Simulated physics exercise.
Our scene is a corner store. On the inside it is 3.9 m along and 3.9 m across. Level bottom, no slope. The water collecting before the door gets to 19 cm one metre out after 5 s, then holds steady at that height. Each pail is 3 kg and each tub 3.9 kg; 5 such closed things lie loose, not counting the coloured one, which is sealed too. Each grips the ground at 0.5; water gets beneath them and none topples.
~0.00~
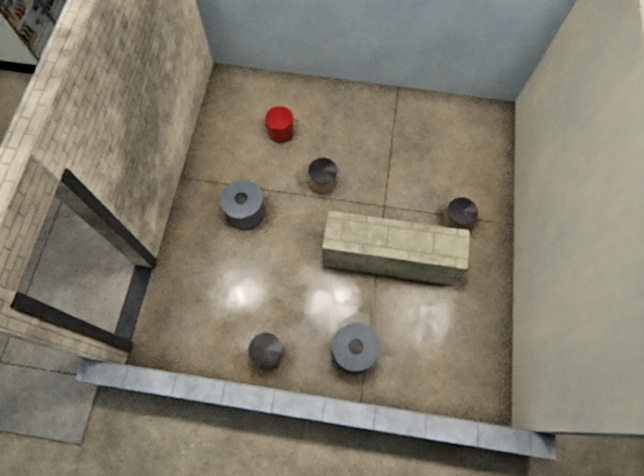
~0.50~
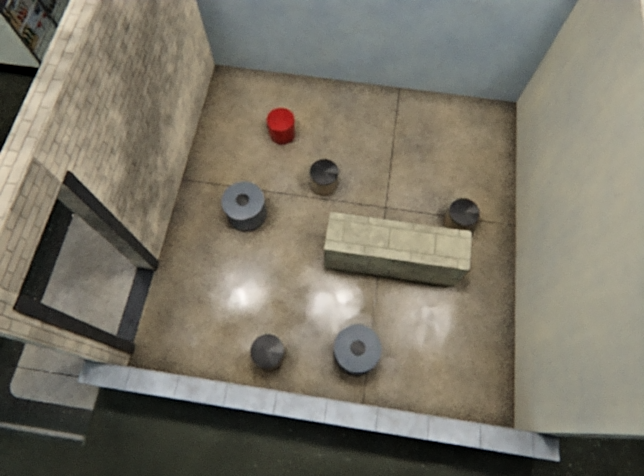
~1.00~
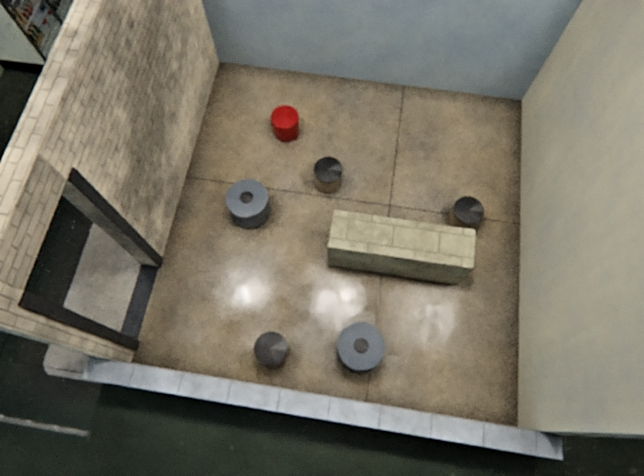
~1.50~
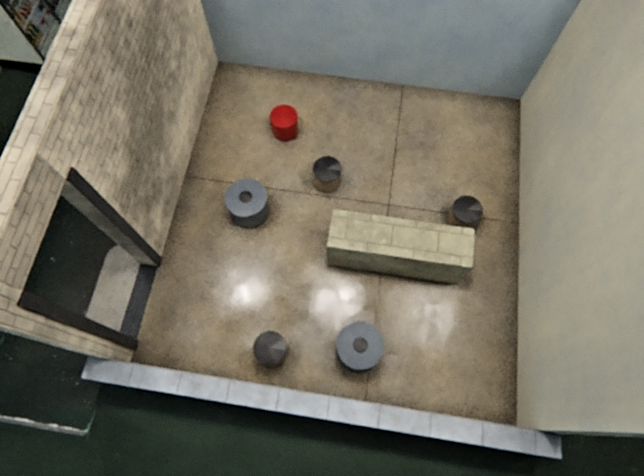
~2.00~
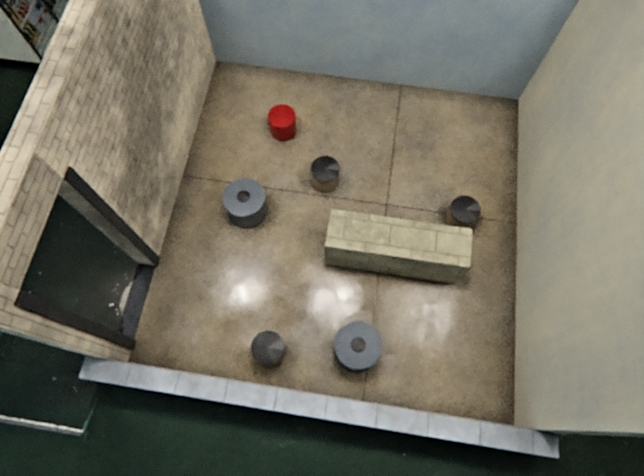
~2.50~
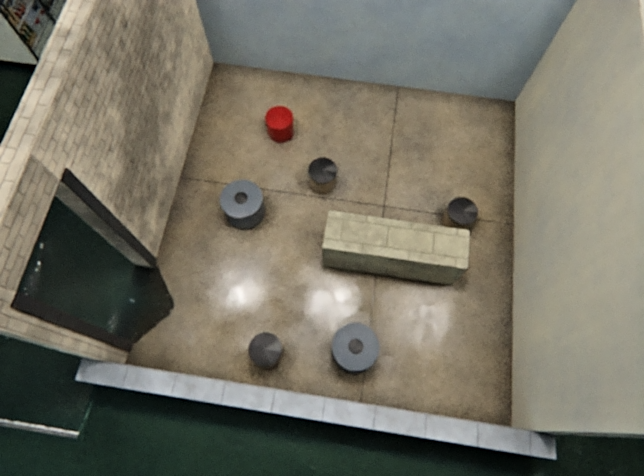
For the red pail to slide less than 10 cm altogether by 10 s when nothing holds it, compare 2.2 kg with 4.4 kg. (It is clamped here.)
Winning option: The lighter.
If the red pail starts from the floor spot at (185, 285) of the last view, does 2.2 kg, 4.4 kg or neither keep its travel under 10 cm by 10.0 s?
No load works.
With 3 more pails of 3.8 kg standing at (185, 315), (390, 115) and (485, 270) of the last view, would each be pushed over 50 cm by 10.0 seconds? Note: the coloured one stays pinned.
Result, in turn - exceeds it; falls shy; exceeds it.
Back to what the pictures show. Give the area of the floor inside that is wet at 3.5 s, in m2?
Wet area: Approx. 1.5 m2.
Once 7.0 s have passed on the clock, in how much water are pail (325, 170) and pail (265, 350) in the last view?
First roughly 2 cm, second roughly 5 cm.
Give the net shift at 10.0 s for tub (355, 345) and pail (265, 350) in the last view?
First 200 cm, then 200 cm.
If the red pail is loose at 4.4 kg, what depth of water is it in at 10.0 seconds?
Something like 1 centimetres.
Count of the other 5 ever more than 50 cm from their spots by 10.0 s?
It adds up to 2.
After 3.5 s the red pail would be 0 cm from its start with 2.2 kg and 0 cm from its start with 4.4 kg; 0 cm of water round it then.
After 4.5 s the red pail would be 0 cm from its start with 2.2 kg and 0 cm from its start with 4.4 kg; 0 cm of water round it then.
After 7.0 s the red pail would be 0 cm from its start with 2.2 kg and 0 cm from its start with 4.4 kg; 0 cm of water round it then.
After 10.0 s the red pail would be 0 cm from its start with 2.2 kg and 0 cm from its start with 4.4 kg; 1 cm of water round it then.
